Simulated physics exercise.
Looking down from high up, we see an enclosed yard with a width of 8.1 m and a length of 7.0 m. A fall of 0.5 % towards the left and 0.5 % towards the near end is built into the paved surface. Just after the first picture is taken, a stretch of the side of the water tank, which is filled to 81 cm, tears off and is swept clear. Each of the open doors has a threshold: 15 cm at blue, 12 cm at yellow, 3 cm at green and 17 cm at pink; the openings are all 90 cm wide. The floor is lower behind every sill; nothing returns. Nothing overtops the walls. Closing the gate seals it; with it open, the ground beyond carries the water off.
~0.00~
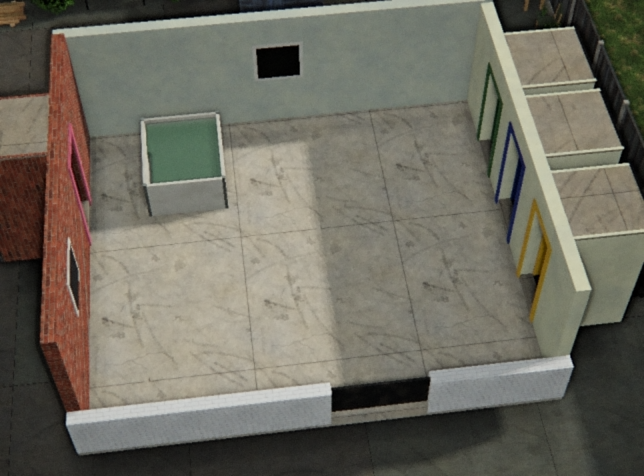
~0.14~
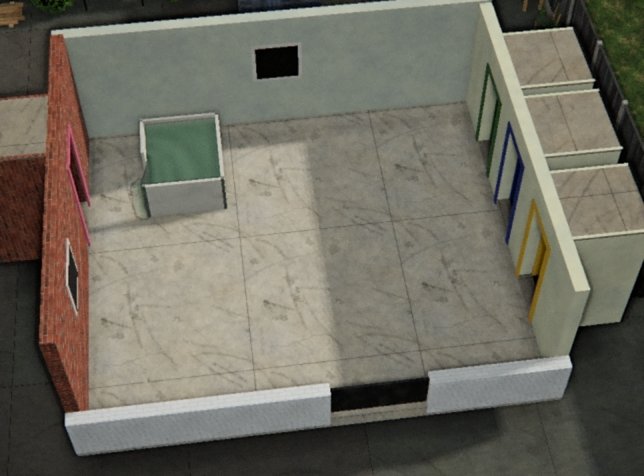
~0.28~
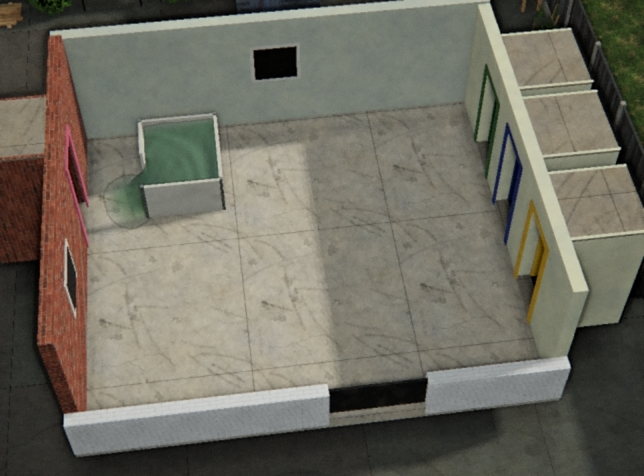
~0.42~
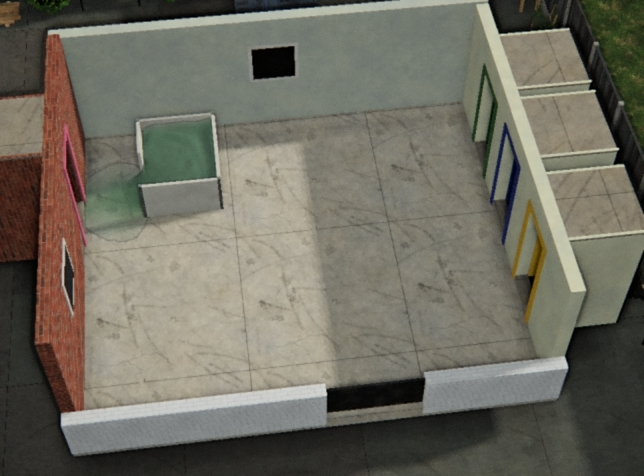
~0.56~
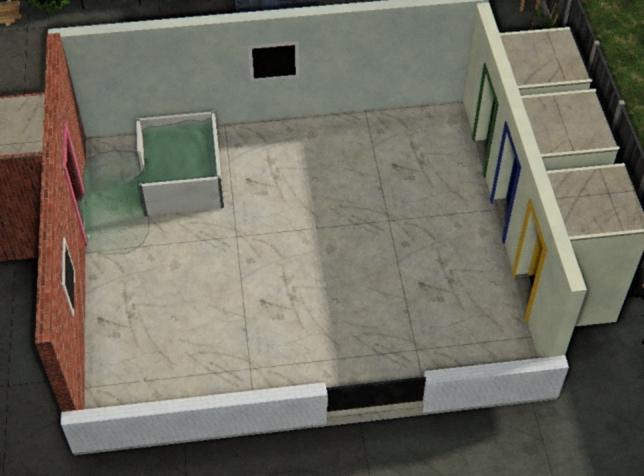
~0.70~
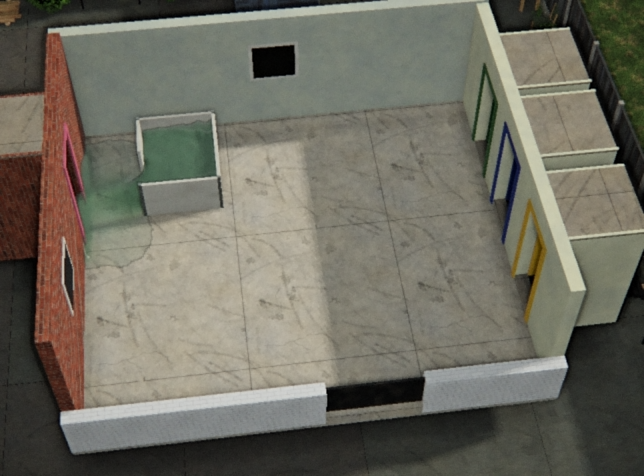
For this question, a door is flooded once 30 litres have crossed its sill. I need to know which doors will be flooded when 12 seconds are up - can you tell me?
My guess is the blue door lets through less than the limit. My guess is the yellow door lets through less than the limit. My guess is the green door lets through less than the limit. My guess is the pink door lets through more than the limit.
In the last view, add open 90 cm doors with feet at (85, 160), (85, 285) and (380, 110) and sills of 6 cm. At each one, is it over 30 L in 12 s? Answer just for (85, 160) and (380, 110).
The first doorway goes beyond and the second stays inside.
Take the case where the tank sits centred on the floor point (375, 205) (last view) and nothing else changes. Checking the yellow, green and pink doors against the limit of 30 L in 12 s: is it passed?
Yellow: Within limit; green: Within limit; pink: Within limit.
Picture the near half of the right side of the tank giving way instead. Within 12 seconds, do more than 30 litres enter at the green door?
Then: Green beyond it.
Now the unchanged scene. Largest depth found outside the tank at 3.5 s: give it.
Up to some 26 cm.
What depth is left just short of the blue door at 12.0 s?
About 2.0 cm deep.
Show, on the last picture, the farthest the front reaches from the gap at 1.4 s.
Somewhere around (85, 360).
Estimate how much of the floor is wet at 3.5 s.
Some 35 per cent of the floor is wet.
After 1.4 s water covers 10 % of the floor and is deepest (46 cm) near (86, 199); blue door not reached, yellow door not reached, green door not reached, pink door 43 cm at the sill, 120 L in.
After 2.2 s water covers 20 % of the floor and is deepest (33 cm) near (86, 146); blue door not reached, yellow door not reached, green door not reached, pink door 31 cm at the sill, 223 L in.
After 3.5 s water covers 35 % of the floor and is deepest (26 cm) near (86, 213); blue door not reached, yellow door not reached, green door not reached, pink door 24 cm at the sill, 280 L in.
After 7.0 s water covers 65 % of the floor and is deepest (14 cm) near (86, 213); blue door 2 cm at the sill, 0 L in, yellow door not reached, green door 5 cm at the sill, 4 L in, pink door 12 cm at the sill, 298 L in.
After 12.0 s water covers 85 % of the floor and is deepest (6 cm) near (85, 432); blue door 2 cm at the sill, 0 L in, yellow door 5 cm at the sill, 0 L in, green door 2 cm at the sill, 8 L in, pink door 6 cm at the sill, 298 L in.
